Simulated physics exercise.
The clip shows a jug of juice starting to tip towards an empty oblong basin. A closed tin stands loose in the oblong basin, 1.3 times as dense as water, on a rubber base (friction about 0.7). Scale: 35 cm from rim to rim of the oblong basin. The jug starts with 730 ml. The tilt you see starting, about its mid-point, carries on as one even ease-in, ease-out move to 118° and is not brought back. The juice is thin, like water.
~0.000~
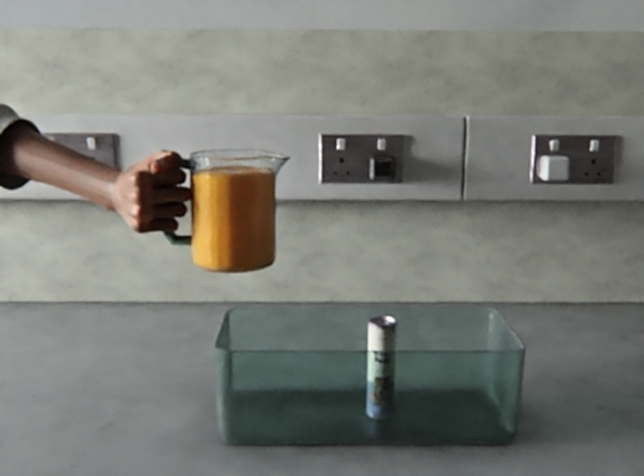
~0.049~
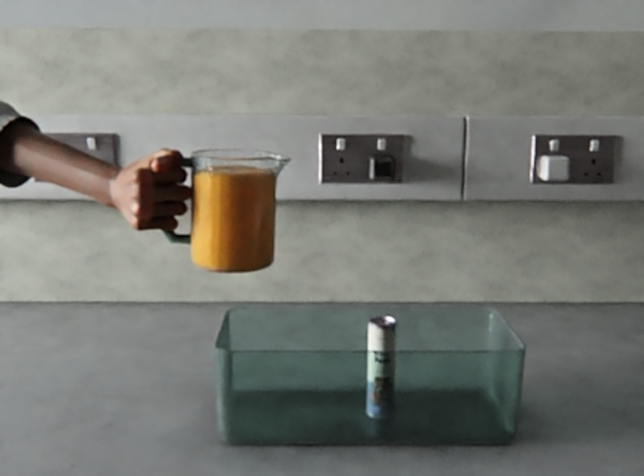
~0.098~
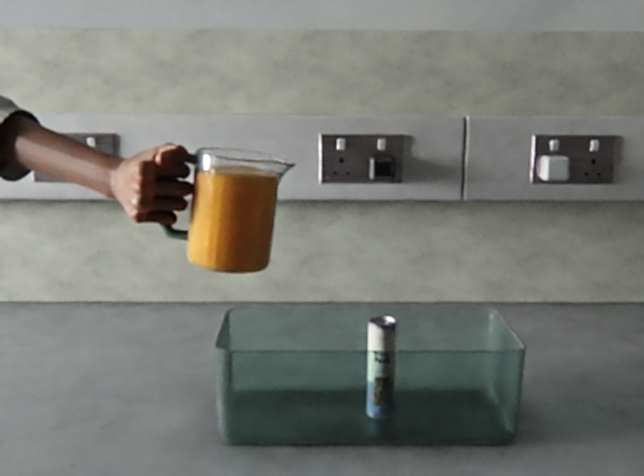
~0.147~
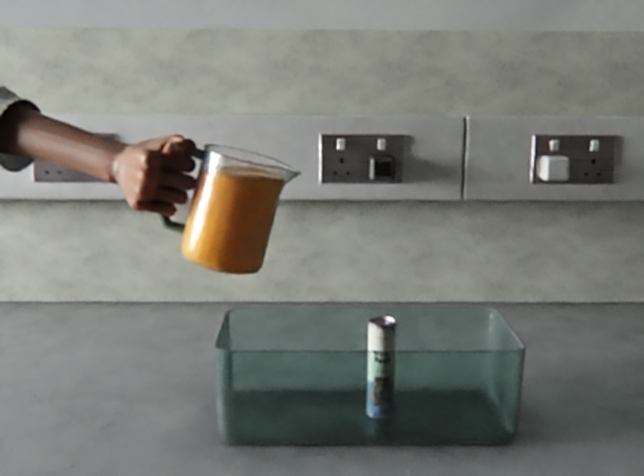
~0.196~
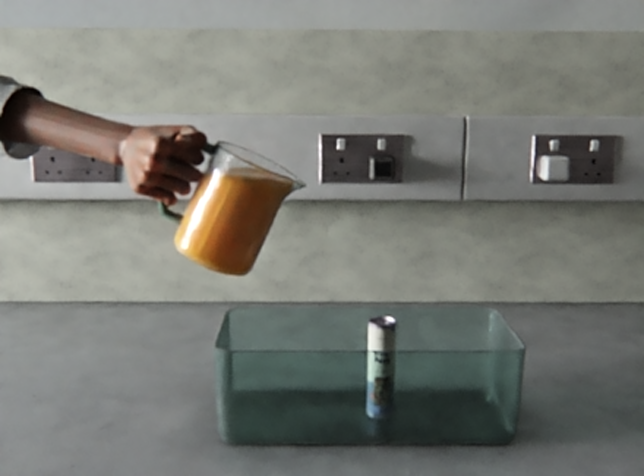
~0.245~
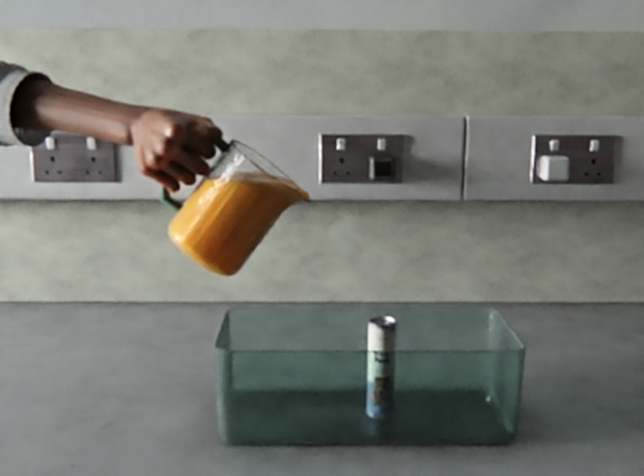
A hand holding a glass jug of orange juice gradually tilted it to the right until the juice reached the spout, above a clear, greenish oblong basin where a small tin stood still.
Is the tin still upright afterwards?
The tin stays up.
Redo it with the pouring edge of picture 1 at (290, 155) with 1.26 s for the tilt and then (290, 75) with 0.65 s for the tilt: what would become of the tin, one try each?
First it stays up; then it goes over.
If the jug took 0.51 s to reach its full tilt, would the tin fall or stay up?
Then it keeps standing.
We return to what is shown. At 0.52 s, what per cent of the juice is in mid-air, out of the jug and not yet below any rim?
Near 26 in a hundred.
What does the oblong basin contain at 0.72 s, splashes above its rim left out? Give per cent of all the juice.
About 76 per cent.
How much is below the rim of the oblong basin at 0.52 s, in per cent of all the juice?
About 20 per cent.
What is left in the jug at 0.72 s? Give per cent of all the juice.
About 10 per cent.
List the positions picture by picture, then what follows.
It leans 0°; its right rim is at (290, 156); the juice meets the walls at (194, 171) and (274, 171); the oblong basin's rim runs from (221, 329) to (510, 330); the tin's top is at (382, 326), in the first frame.
It leans 2°; its right rim is at (292, 158); the juice meets the walls at (195, 170) and (275, 172), in the second frame.
It leans 7°; its right rim is at (296, 163); the juice meets the walls at (198, 169) and (279, 174), in the third frame.
It leans 14°; its right rim is at (302, 172); the juice meets the walls at (201, 175) and (285, 177), in the fourth frame.
It leans 25°; its right rim is at (307, 185); the juice meets the walls at (196, 190) and (292, 179), in the fifth frame.
It leans 37°; its right rim is at (310, 201); the juice meets the walls at (188, 201) and (306, 192); 1 per cent is over the edge, in the sixth frame.
After 0.52 s the tilt is 106° and 55 per cent is still to pour; the tin stands where it began.
After 0.72 s the tilt is 118° and 9 per cent is still to pour; the tin stands where it began.
After 0.92 s the tilt is 118° and 0 per cent is still to pour; the tin stands where it began.
After 1.15 s the tilt is 118° and 0 per cent is still to pour; the tin stands where it began.
In the end the tin stands where it began.
